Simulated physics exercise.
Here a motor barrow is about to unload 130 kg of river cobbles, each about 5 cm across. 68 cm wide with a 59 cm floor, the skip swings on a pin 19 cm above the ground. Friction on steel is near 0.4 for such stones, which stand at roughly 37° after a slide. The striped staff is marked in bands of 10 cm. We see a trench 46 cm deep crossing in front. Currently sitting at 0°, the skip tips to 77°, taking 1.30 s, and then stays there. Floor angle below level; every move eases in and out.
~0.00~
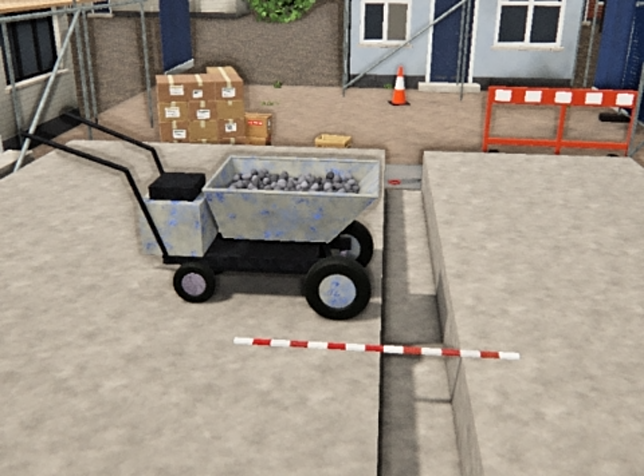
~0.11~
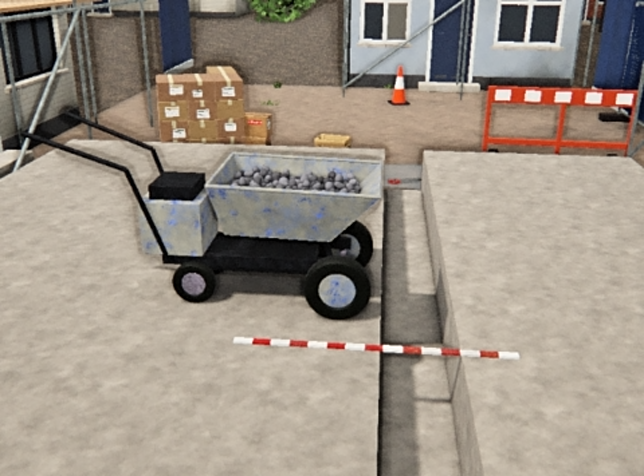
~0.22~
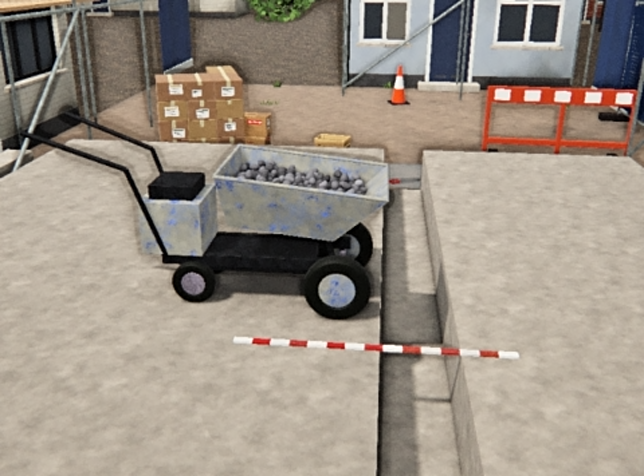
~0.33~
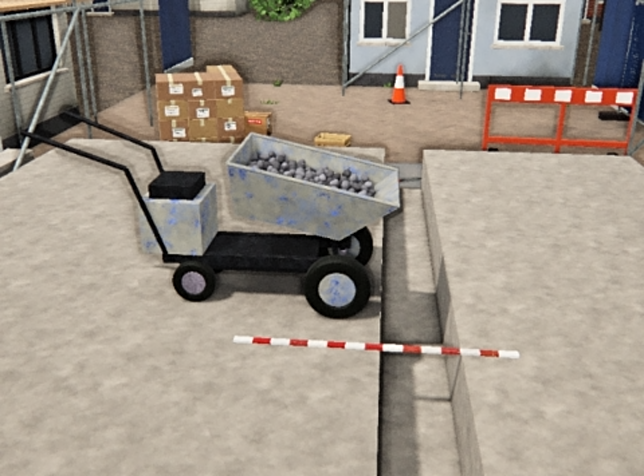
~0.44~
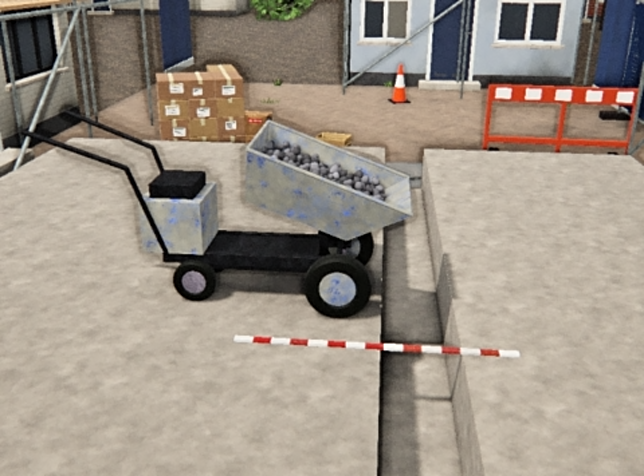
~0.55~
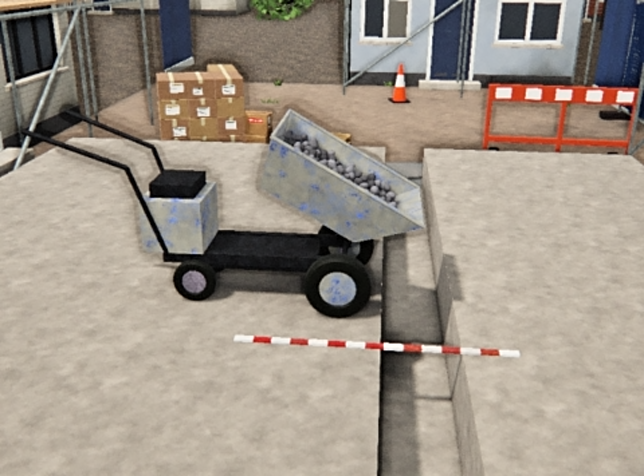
A building site with pale slabs is seen from slightly above, the fixed view facing a brick wall and a light blue house front. A grey motor barrow heaped with rounded grey stones stands left of a narrow trench crossed by a red-and-white pole, with cardboard boxes, an orange cone and a red barrier behind. Its skip slowly tilts forward to the right, its rear rising steeply, while the wheels stay still.
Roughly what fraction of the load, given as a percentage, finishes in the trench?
Some 26 per cent of the stones.
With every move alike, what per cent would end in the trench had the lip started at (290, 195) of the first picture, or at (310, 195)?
First spot about 100, second spot about 100 per cent.
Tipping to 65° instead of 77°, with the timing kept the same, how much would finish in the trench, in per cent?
Then roughly 30 percent.
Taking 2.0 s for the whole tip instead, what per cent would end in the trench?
Probably about 30 in a hundred.
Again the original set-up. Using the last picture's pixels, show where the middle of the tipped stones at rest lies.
Around (488, 296).
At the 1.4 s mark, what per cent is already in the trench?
About 5%.
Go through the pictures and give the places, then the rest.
In the first frame, the skip is at 0°, its lip at (378, 197); the top of the load is at (302, 182).
In the second frame, the skip is at 2°, its lip at (381, 197); the top of the load is at (271, 177); the stones move at 0.3 m/s on average.
In the third frame, lip at (388, 201), floor tilted 6°, highest stones at (266, 171); the stones move at 0.5 m/s on average.
In the fourth frame, lip at (399, 206), floor tilted 12°, highest stones at (268, 160); the stones move at 0.6 m/s on average.
In the fifth frame, lip at (412, 215), floor tilted 21°, highest stones at (279, 151); the stones move at 0.8 m/s on average.
In the sixth frame, lip at (424, 227), floor tilted 30°, highest stones at (291, 142); the stones move at 0.8 m/s on average.
After 1.0 s the floor is at 65°; 100 % in the skip; the foremost stones are at (452, 267).
After 1.4 s the floor is at 77°; 42 % in the skip, 5 % in the trench, 53 % past the trench; the foremost stones are at (564, 314).
After 1.8 s the floor is at 77°; 11 % in the skip, 14 % in the trench, 75 % past the trench; the foremost stones are past the picture's edge.
After 3.7 s the floor is at 77°; 0 % in the skip, 26 % in the trench, 74 % past the trench; the foremost stones are past the picture's edge.
